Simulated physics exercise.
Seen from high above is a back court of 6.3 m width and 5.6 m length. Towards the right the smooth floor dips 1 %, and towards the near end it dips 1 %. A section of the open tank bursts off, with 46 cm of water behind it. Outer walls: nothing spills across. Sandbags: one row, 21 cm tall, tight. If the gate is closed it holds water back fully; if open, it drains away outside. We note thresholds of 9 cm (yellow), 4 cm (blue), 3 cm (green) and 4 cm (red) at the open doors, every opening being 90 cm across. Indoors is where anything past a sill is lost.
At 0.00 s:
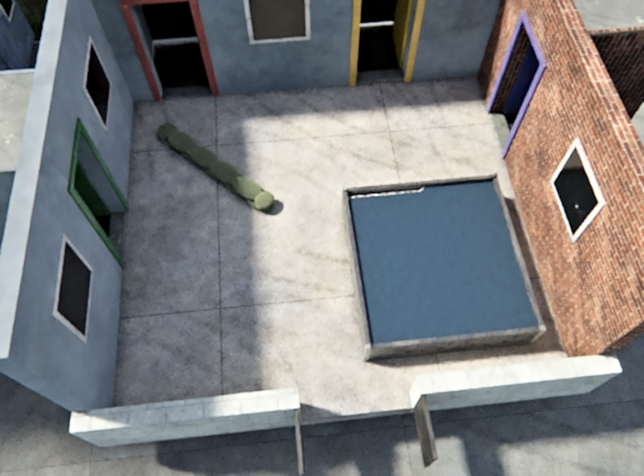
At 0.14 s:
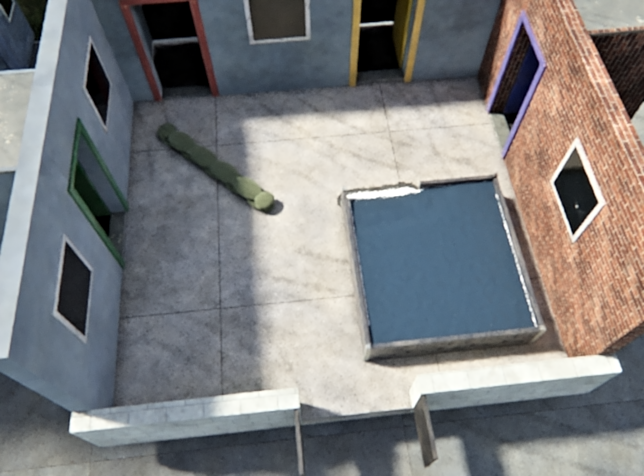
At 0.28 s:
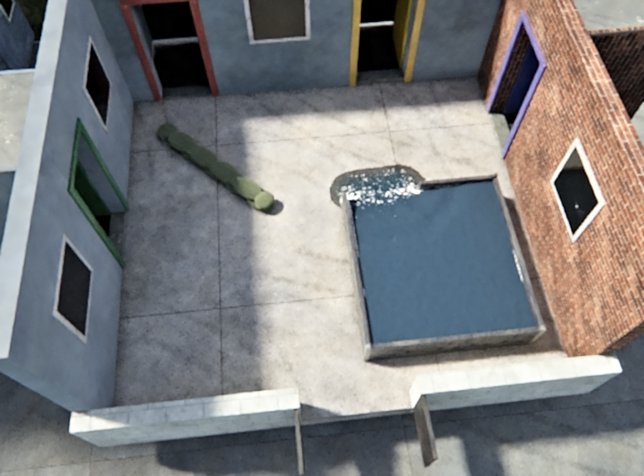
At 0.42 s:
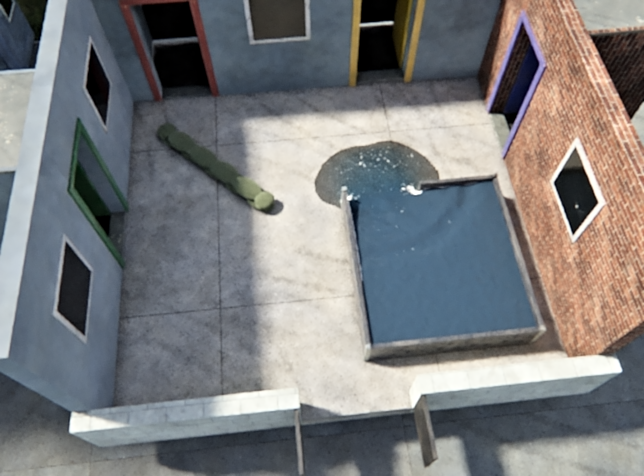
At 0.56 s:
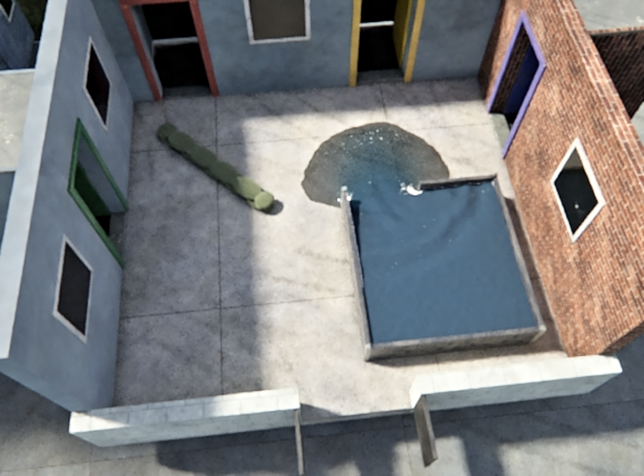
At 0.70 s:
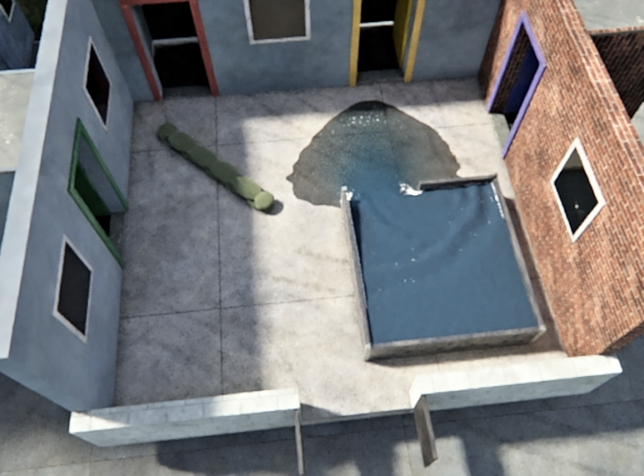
In this clip, a courtyard seen from above holds a green, log-like object and a full square tank; water bursts through the tank's far side near its left corner and fans out across the pale floor toward the back wall.
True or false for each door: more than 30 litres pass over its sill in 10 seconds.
Per door: The yellow door: True; the blue door: True; the green door: False; the red door: True.
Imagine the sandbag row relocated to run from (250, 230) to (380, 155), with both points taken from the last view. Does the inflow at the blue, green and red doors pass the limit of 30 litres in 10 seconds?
Then the blue door is too much, the green door is fine, and the red door is fine.
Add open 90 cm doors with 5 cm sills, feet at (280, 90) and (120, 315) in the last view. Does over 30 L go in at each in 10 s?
Taking them in order, the first gets enough and the second too little.
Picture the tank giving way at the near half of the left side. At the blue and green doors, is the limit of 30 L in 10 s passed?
The blue door comes out less than that and the green door more than that.
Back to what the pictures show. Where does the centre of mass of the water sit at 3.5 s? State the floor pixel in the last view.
I'd put it close to (389, 207).
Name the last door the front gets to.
Green.
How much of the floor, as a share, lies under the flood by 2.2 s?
Near 30 per cent is wet.
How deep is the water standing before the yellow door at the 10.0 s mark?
I'd put it at around 9.0 cm deep.
After 1.4 s water covers 25 % of the floor and is deepest (26 cm) near (363, 202); yellow door 6 cm at the sill, 9 L in, blue door not reached, green door not reached, red door not reached.
After 2.2 s water covers 30 % of the floor and is deepest (26 cm) near (374, 201); yellow door 20 cm at the sill, 44 L in, blue door 2 cm at the sill, 0 L in, green door not reached, red door 2 cm at the sill, 0 L in.
After 3.5 s water covers 40 % of the floor and is deepest (24 cm) near (468, 77); yellow door 18 cm at the sill, 109 L in, blue door 6 cm at the sill, 1 L in, green door not reached, red door 7 cm at the sill, 3 L in.
After 6.0 s water covers 70 % of the floor and is deepest (16 cm) near (468, 77); yellow door 13 cm at the sill, 152 L in, blue door 8 cm at the sill, 20 L in, green door 2 cm at the sill, 0 L in, red door 11 cm at the sill, 44 L in.
After 10.0 s water covers 85 % of the floor and is deepest (14 cm) near (561, 373); yellow door 9 cm at the sill, 166 L in, blue door 7 cm at the sill, 57 L in, green door 2 cm at the sill, 0 L in, red door 7 cm at the sill, 105 L in.
